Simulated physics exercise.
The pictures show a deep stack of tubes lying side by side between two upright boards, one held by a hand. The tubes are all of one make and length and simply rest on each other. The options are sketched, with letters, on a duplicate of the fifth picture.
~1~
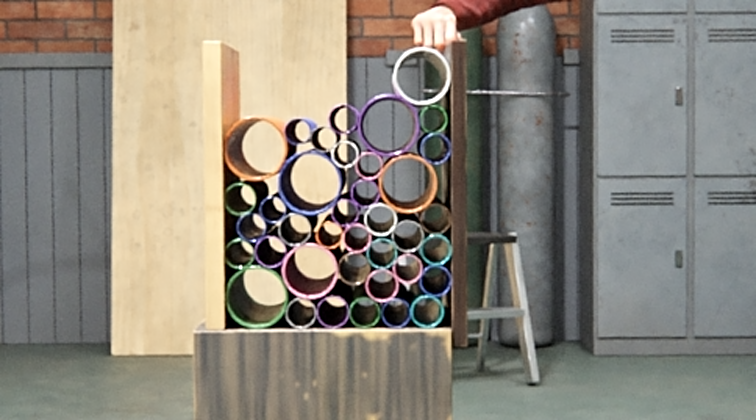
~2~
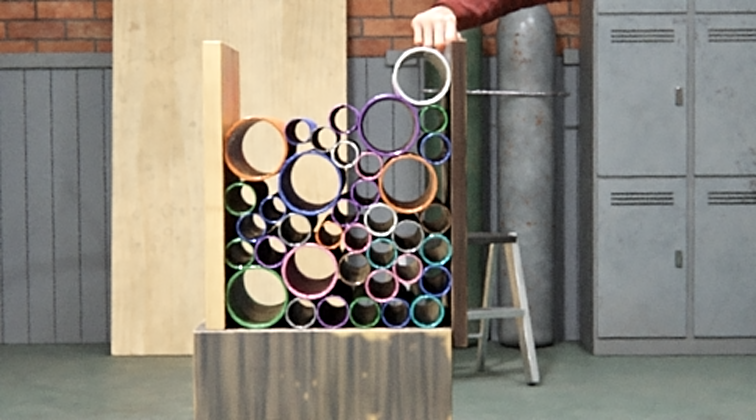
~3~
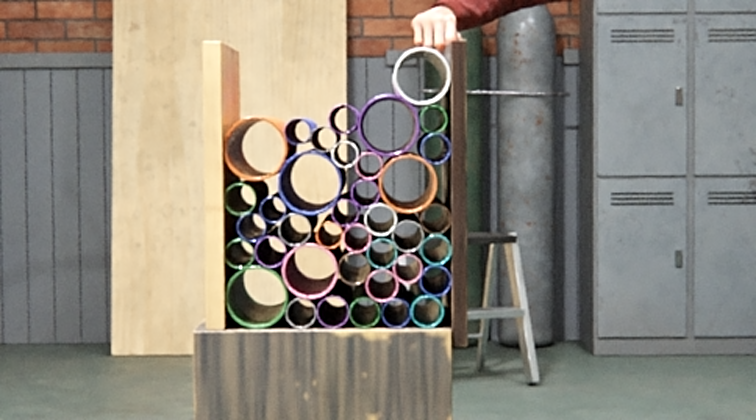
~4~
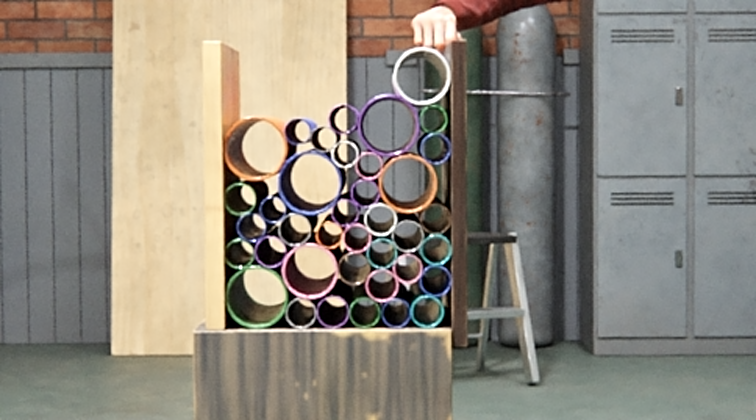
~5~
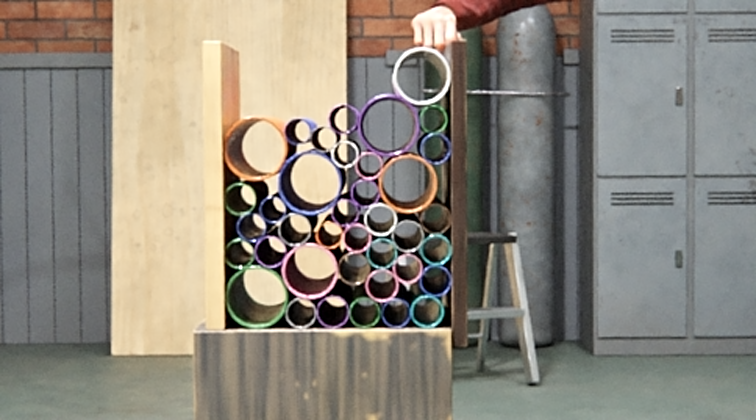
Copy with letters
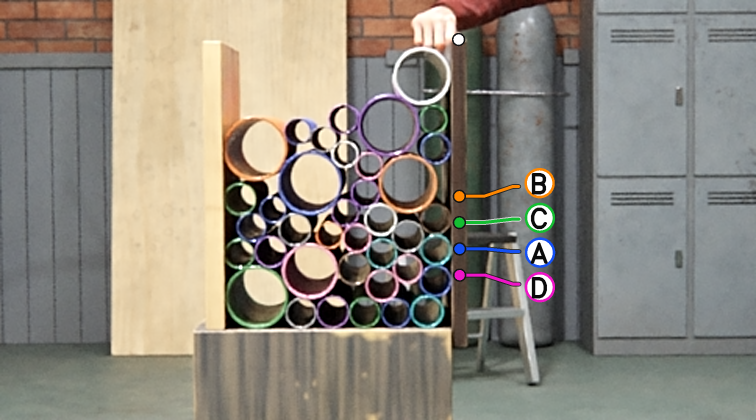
A hand holds a white tube atop stacked colourful tubes between two boards, barely moving.
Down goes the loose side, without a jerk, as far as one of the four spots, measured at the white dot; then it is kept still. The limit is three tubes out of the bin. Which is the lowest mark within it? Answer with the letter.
It can be let down to C.
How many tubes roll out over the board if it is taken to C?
At C the number is three.
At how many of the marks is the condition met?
The number is two.
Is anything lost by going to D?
At D: Yes.
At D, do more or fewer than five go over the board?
It loses more than five.
On the marked copy, A at (460, 249); B at (460, 196); C at (460, 223); D at (460, 275); the white dot at (459, 39).
Taking C. A third of the way, top of the board (451, 117).
Two thirds of the way, top of the board (451, 202).
When it is over, top of the board (451, 222), three out over the board.
As for the rest, A more than three out over the board; B two out over the board; D more than three out over the board.
